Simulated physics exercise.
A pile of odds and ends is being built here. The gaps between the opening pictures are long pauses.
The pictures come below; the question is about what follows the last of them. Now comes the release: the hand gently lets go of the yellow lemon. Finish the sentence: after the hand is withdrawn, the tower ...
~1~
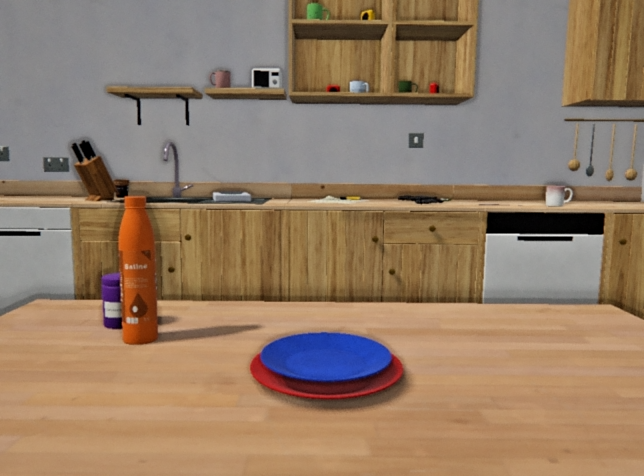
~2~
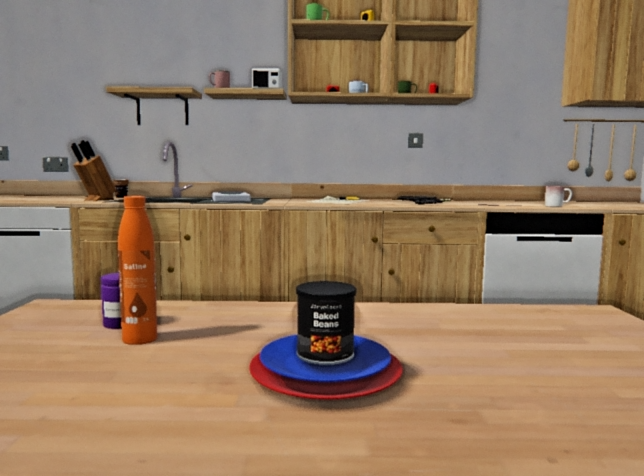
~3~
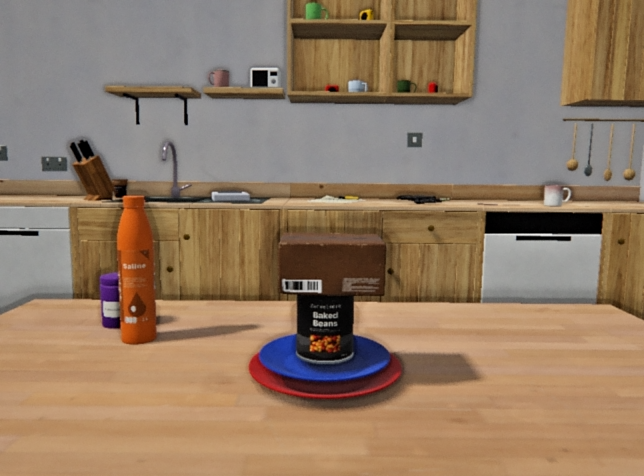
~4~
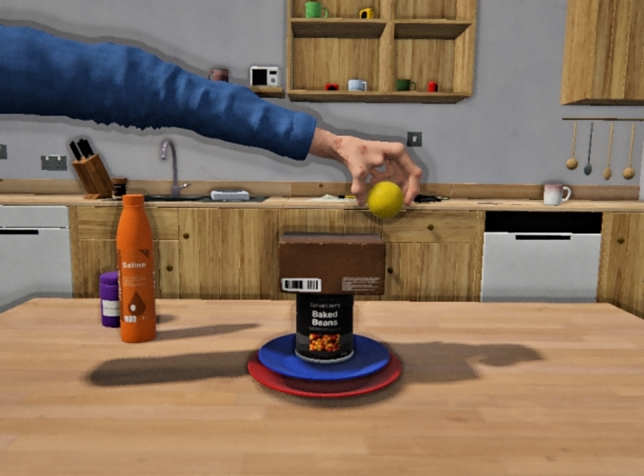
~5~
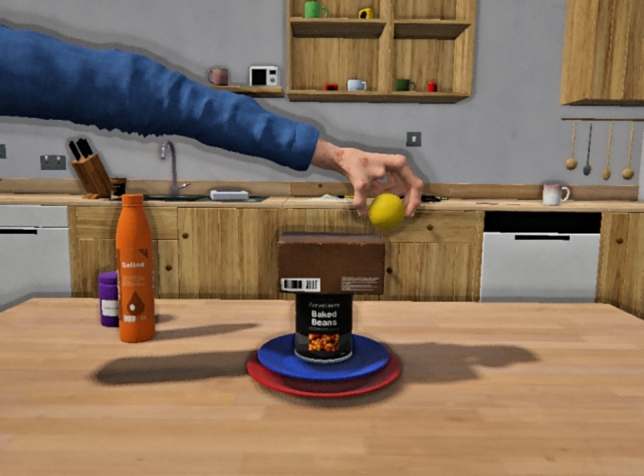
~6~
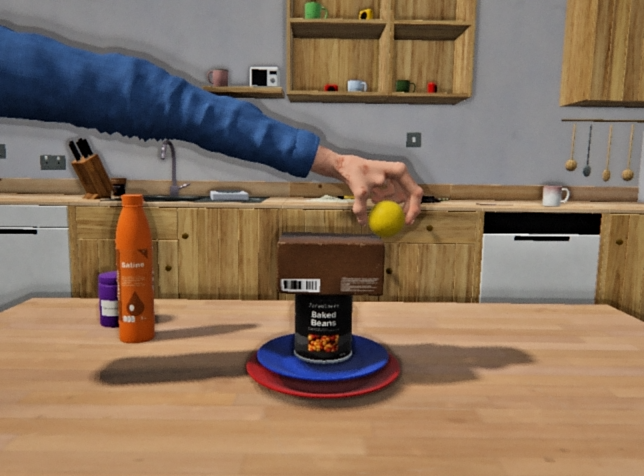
The tower topples over.
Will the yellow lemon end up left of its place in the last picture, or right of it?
It heads rightwards.
Then, 0.30 s after the last picture, yellow lemon now fallen.
Then, 0.40 s after the last picture, things are still on the move.
At rest, fallen, yellow lemon; the other 6 in place. Seen from the same camera at the end, yellow lemon near (430, 364). The pile loses its balance.
